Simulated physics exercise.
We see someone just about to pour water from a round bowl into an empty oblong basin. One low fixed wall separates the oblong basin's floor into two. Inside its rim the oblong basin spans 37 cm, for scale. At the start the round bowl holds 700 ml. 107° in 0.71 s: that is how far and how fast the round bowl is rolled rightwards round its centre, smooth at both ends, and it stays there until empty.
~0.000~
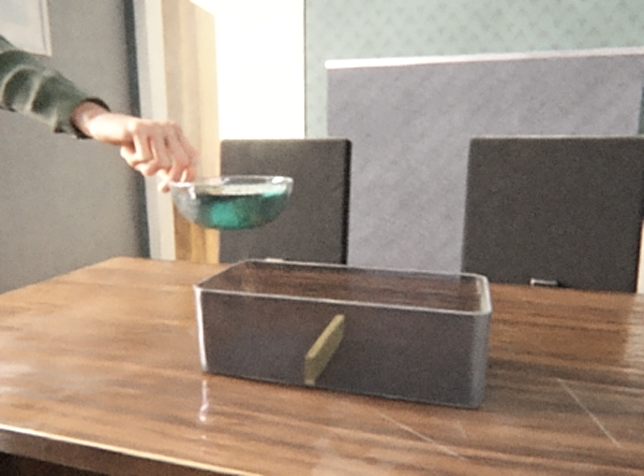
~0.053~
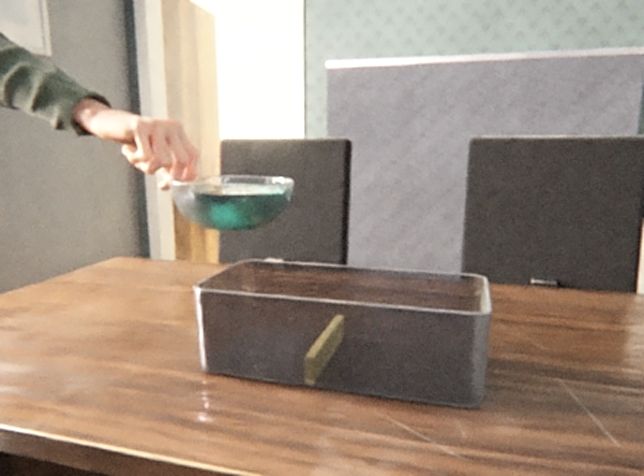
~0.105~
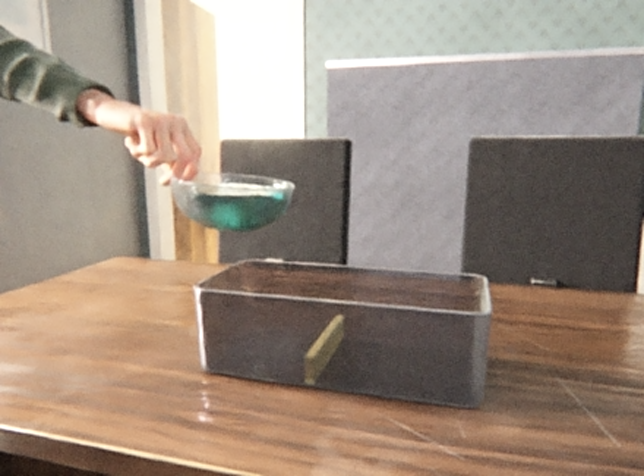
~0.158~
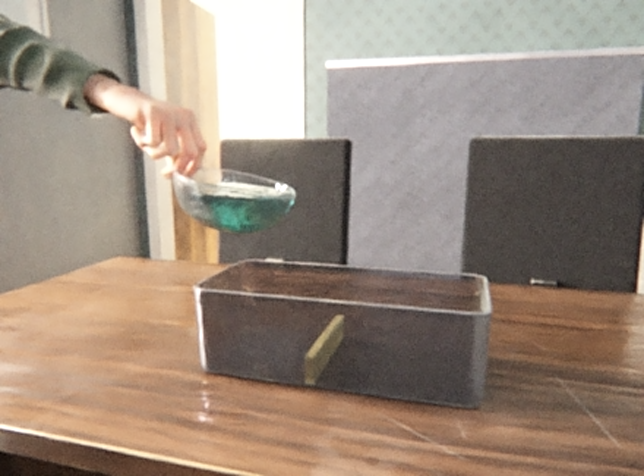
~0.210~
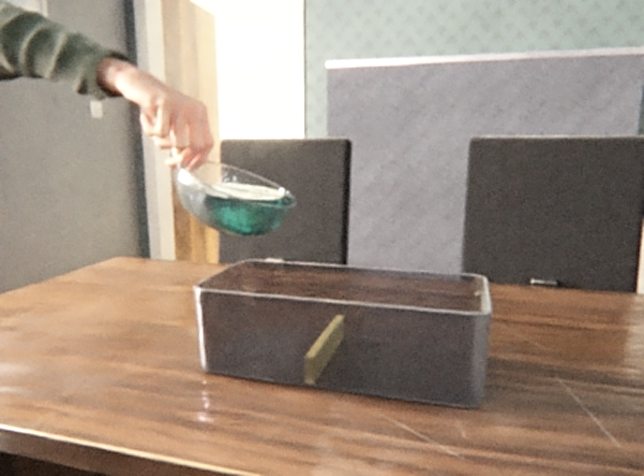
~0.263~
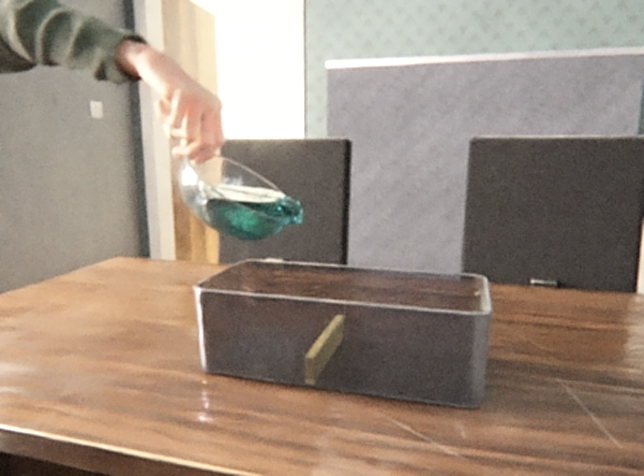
A hand in a dark green sleeve holds a clear round bowl of teal liquid at the left, above a wooden table seen from slightly above its top. Below it sits an oblong see-through basin with a small yellowish strip at its front, before two dark chairs and a grey panel. The hand rises slightly and tilts the bowl rightwards, slowly then faster, bringing the liquid to its right rim.
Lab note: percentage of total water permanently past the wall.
Approx. 40 %.
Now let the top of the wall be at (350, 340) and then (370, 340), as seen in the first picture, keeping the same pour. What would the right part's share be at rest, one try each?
Around 20 and 20 percent, in that order.
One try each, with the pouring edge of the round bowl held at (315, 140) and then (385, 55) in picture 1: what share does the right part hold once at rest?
Around 75 per cent first, around 80 per cent next.
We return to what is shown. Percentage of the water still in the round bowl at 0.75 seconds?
Around 0 in a hundred.
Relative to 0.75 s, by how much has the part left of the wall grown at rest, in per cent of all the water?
Close to 1% of the whole.
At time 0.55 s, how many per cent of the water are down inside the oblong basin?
The basin holds roughly 78 in a hundred parts at that moment.
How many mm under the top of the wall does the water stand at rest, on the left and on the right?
Left 18 mm, right 28 mm.
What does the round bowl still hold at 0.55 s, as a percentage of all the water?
Close to 7 percent of the liquid remains at that time.
By 0.55 s the tilt is 94° and 7 per cent is still to pour, 44 is left of the wall and 35 right of it.
By 0.75 s the tilt is 107° and 0 per cent is still to pour, 57 is left of the wall and 38 right of it.
By 0.97 s the tilt is 107° and 0 per cent is still to pour, 58 is left of the wall and 40 right of it.
By 1.21 s the tilt is 107° and 0 per cent is still to pour, 58 is left of the wall and 40 right of it.
At rest 58 per cent lies left of the wall, 40 right of it and 2 outside.
